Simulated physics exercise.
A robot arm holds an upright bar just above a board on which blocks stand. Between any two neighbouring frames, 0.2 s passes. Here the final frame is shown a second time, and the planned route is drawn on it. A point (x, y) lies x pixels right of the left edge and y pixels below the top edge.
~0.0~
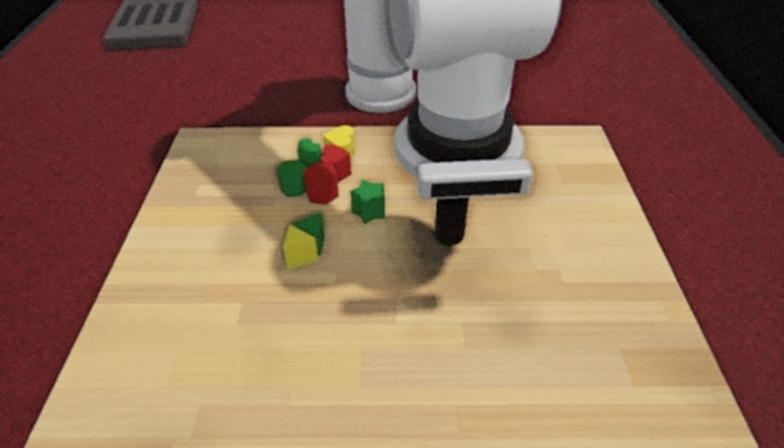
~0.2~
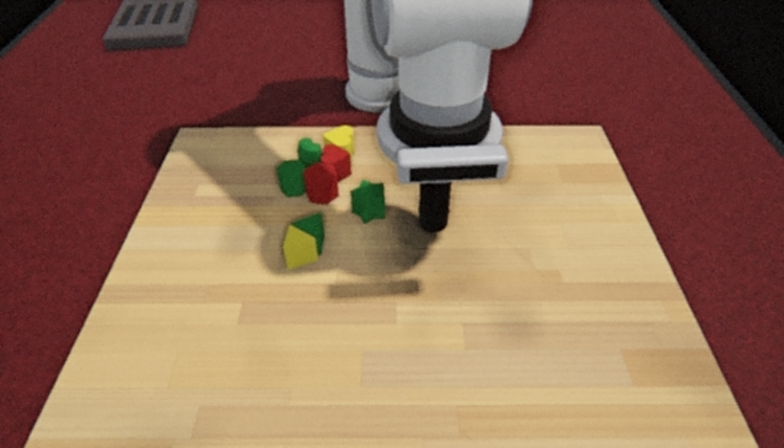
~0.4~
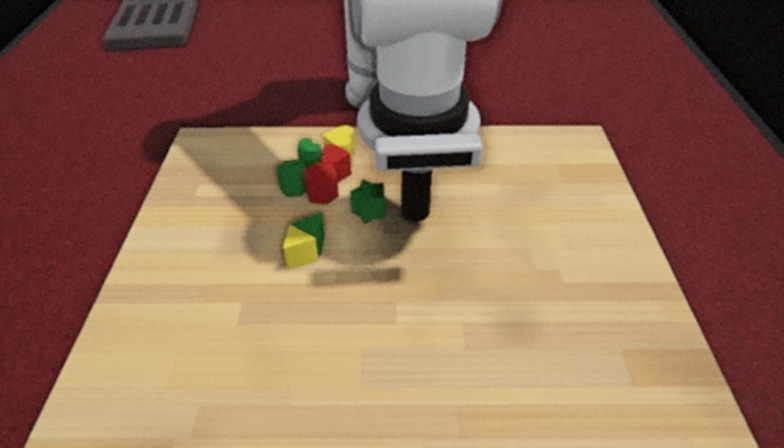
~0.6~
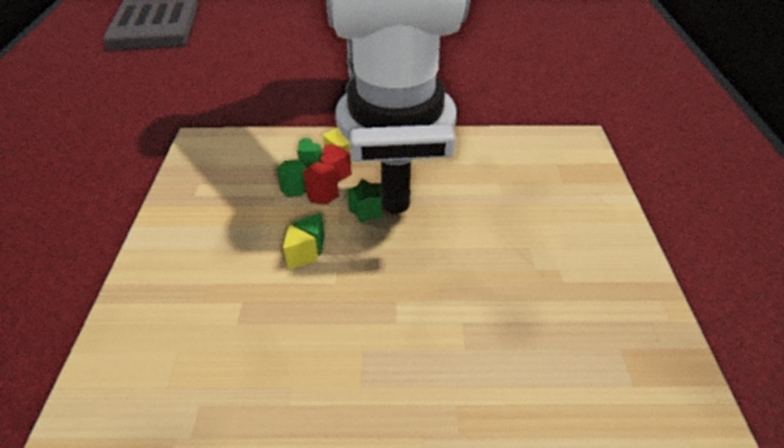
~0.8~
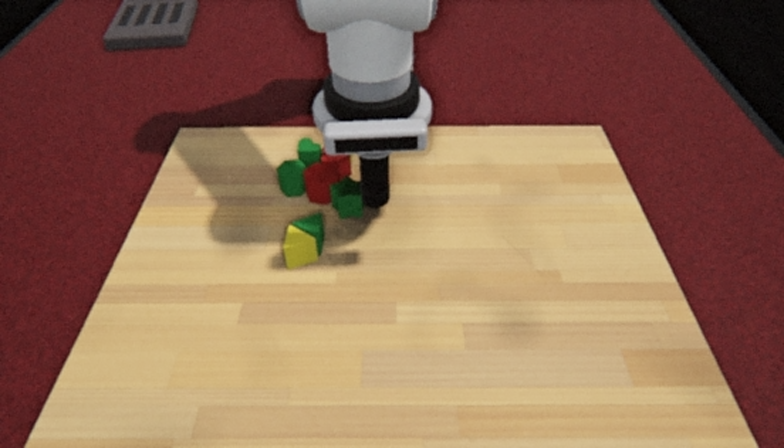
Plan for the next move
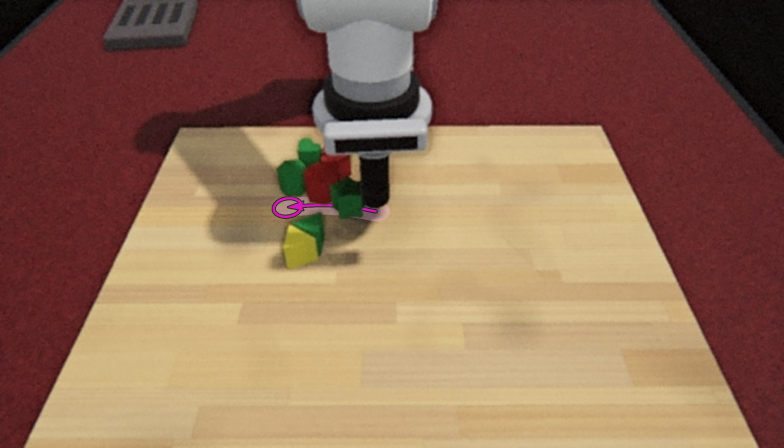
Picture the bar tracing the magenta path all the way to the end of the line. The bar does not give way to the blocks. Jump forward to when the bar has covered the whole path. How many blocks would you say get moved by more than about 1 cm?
I'd say three or more blocks get moved.
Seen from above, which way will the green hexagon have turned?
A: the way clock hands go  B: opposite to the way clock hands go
B.
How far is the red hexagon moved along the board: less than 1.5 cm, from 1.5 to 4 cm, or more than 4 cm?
Beyond 4 cm.
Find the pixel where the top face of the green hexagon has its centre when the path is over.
Around pixel (249, 157).
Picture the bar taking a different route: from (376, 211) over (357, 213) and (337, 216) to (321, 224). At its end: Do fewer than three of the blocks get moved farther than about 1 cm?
Answer: No.
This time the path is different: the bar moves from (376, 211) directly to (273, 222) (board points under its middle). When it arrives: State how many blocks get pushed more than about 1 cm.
Blocks that move over 1 cm: Three or more.
The line goes from (376, 211) through (333, 205) to (288, 207).
What follows on the original path. One third of the way, bar at (345, 195); green hexagon at (273, 162), turned 30° anticlockwise; red hexagon at (301, 166), turned 20° clockwise; green star at (317, 182).
Two thirds of the way, bar at (316, 193); green hexagon at (254, 158), turned 20° anticlockwise; red hexagon at (282, 159), turned 25° clockwise; green star at (290, 176), turned 20° clockwise.
At the end, bar at (285, 196); green hexagon at (249, 157), turned 30° anticlockwise; red hexagon at (279, 154), turned 25° clockwise; red heart block unmoved; green star at (271, 171), turned 45° clockwise.
